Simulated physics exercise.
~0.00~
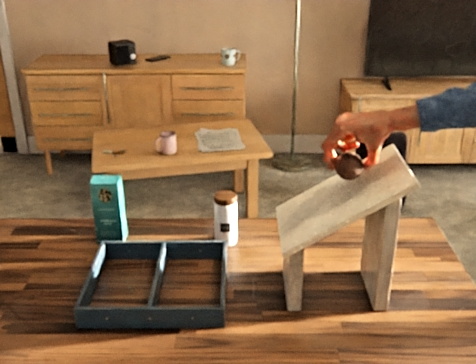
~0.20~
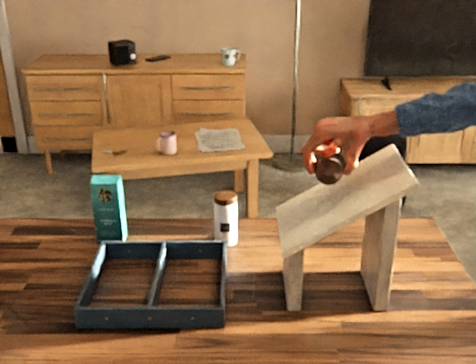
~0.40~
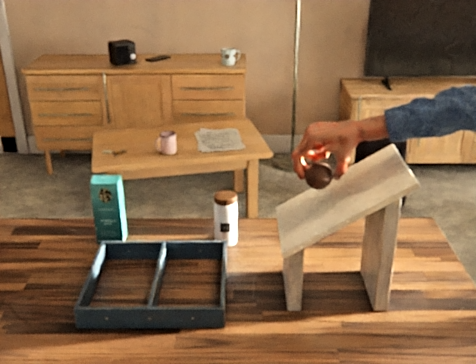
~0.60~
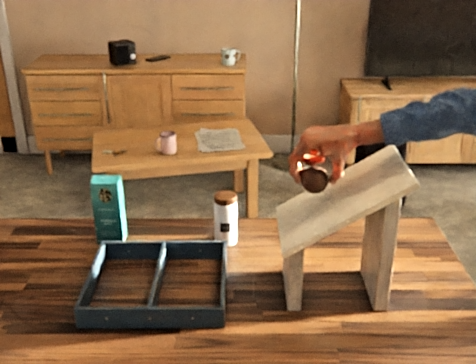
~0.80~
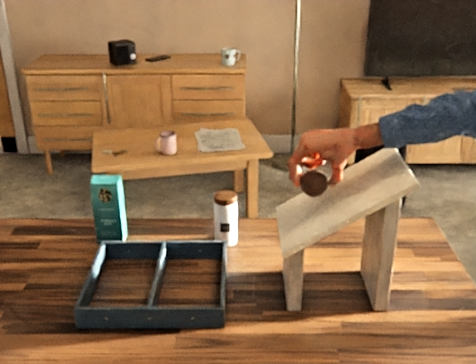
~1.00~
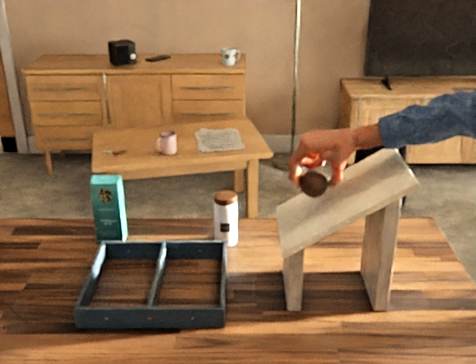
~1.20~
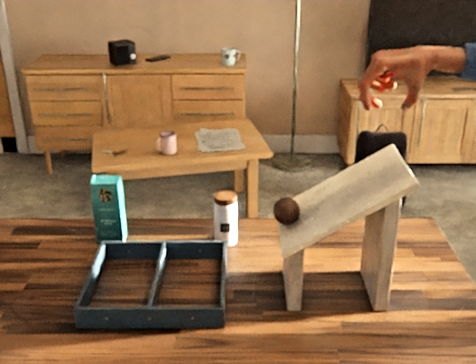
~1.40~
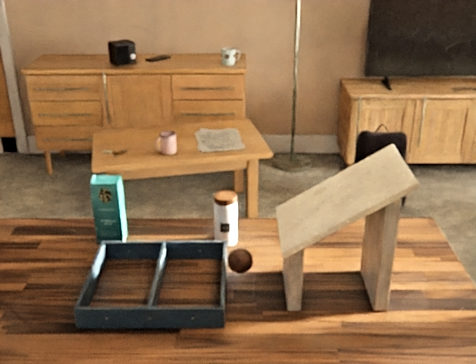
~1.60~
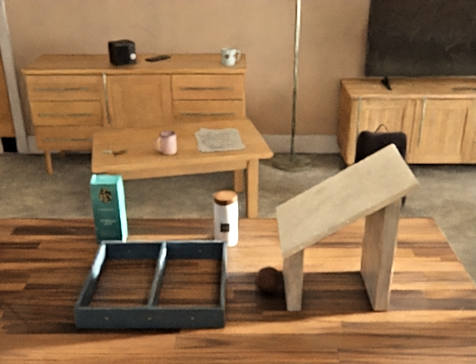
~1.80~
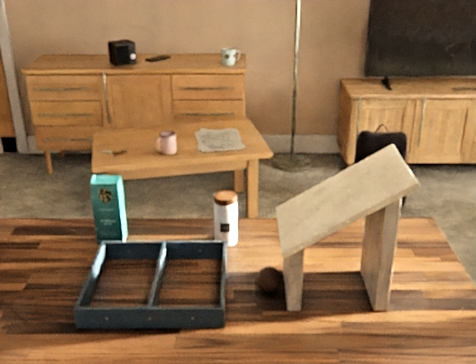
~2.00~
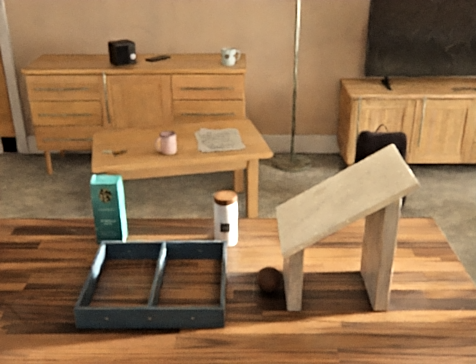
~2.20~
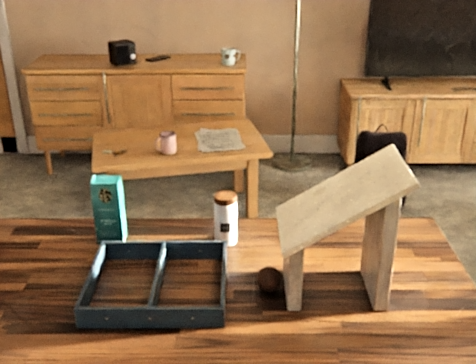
A brown ball was held by a hand above a sloping wooden ramp, then let go, and it rolled down left off the edge, dropped near the open tray, and moved back right to rest beside the ramp's leg, outside both bays.
